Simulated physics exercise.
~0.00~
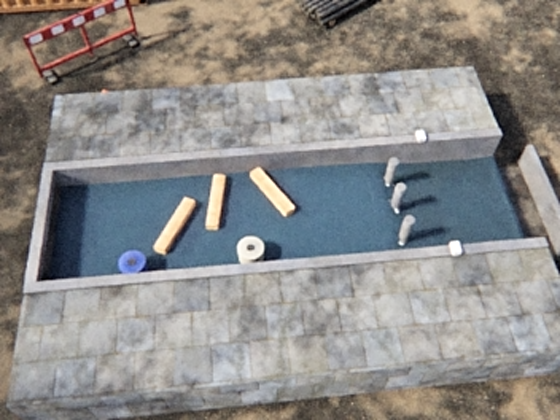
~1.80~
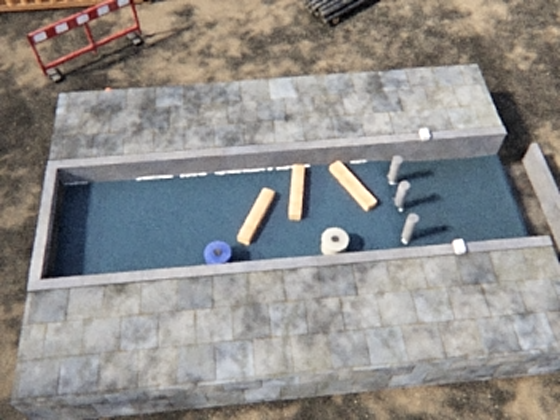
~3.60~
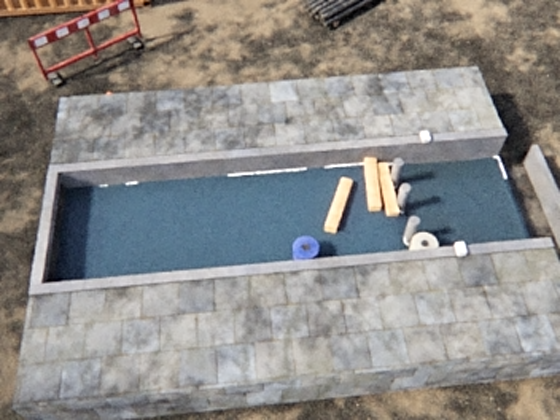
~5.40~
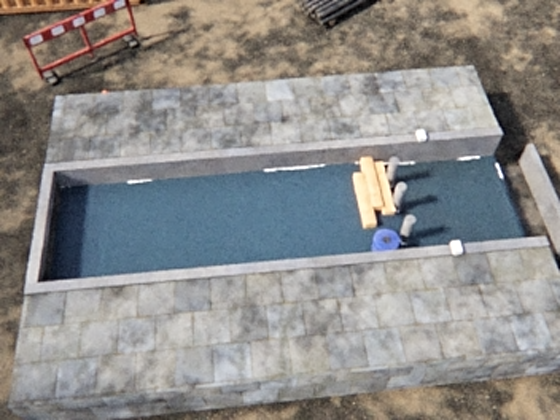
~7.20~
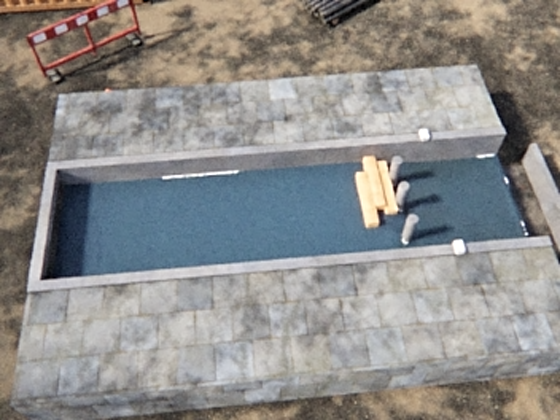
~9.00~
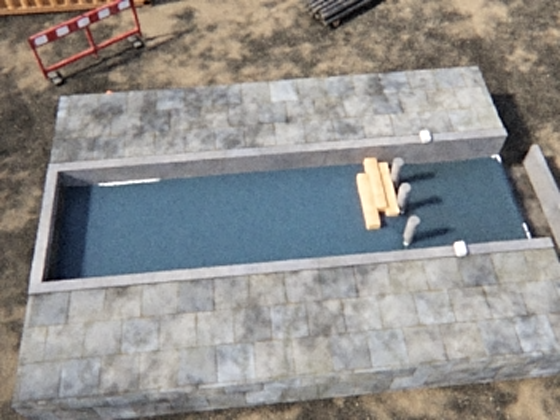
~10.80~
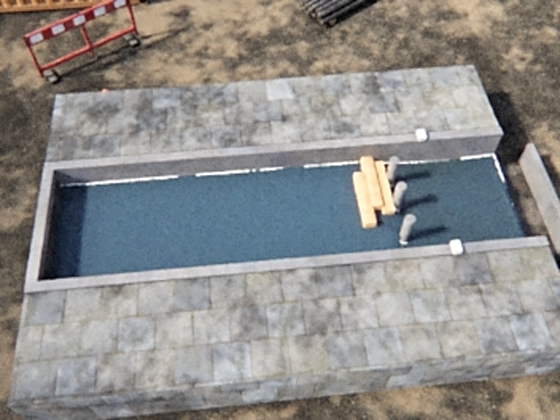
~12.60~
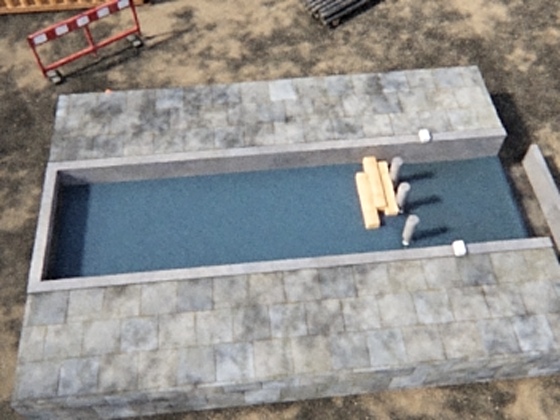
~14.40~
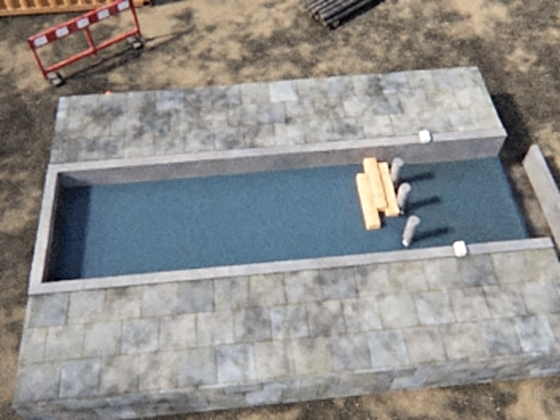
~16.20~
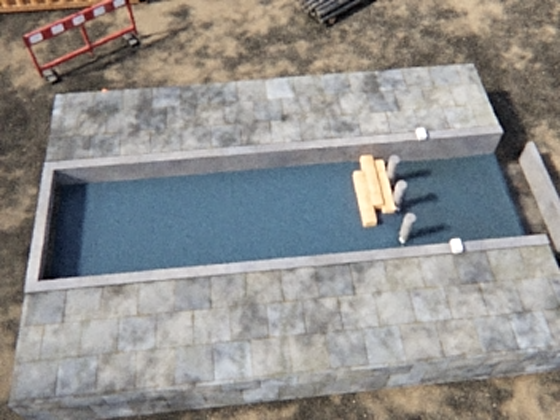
The footage shows three wooden beams, a blue tub and a white tub drifting right along a water-filled stone channel toward three posts. The beams bunch up against the posts and stay there, while the white tub and then the blue one slip past and leave the channel.
